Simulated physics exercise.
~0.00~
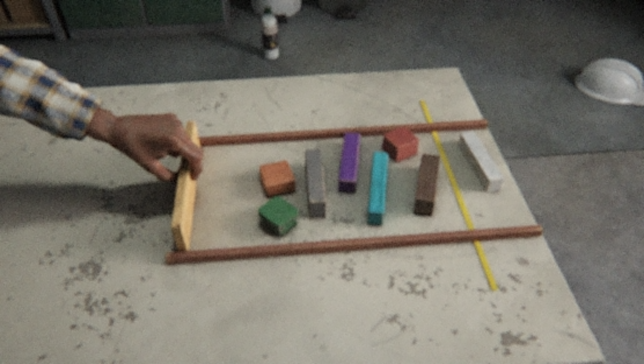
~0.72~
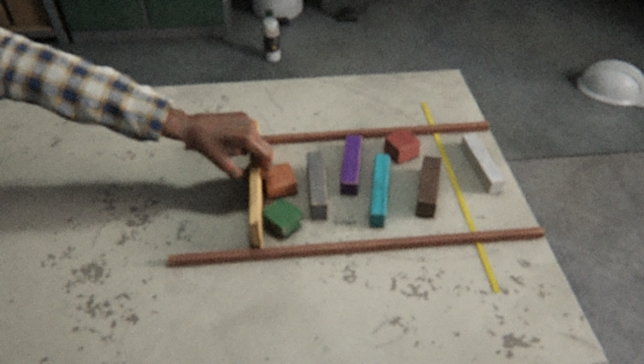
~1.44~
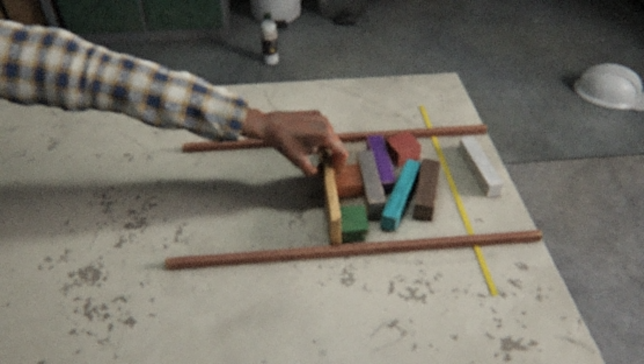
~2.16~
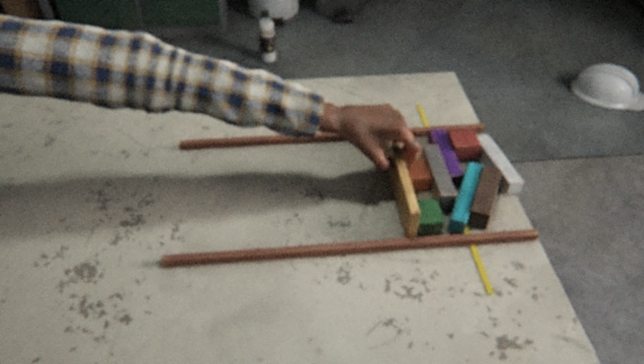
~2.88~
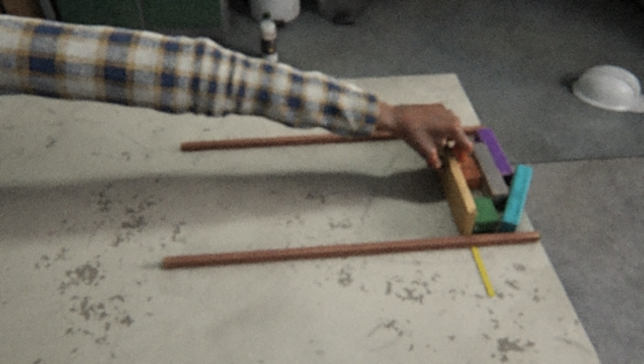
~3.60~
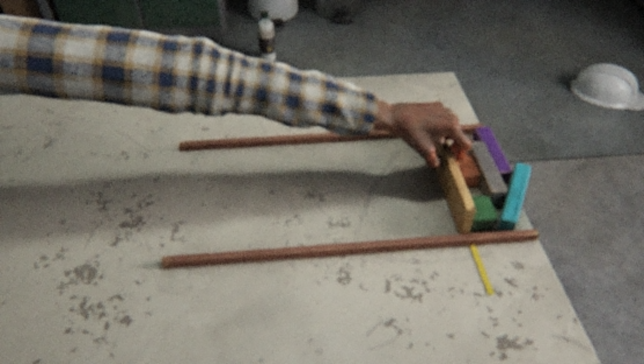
On a worn tabletop between two brown rails, a hand slides an upright wooden board rightward, bunching colourful blocks and sticks together and pushing them past a yellow tape; the red, brown and white pieces drop from view, while the purple, grey, teal, orange and green ones remain by the edge.
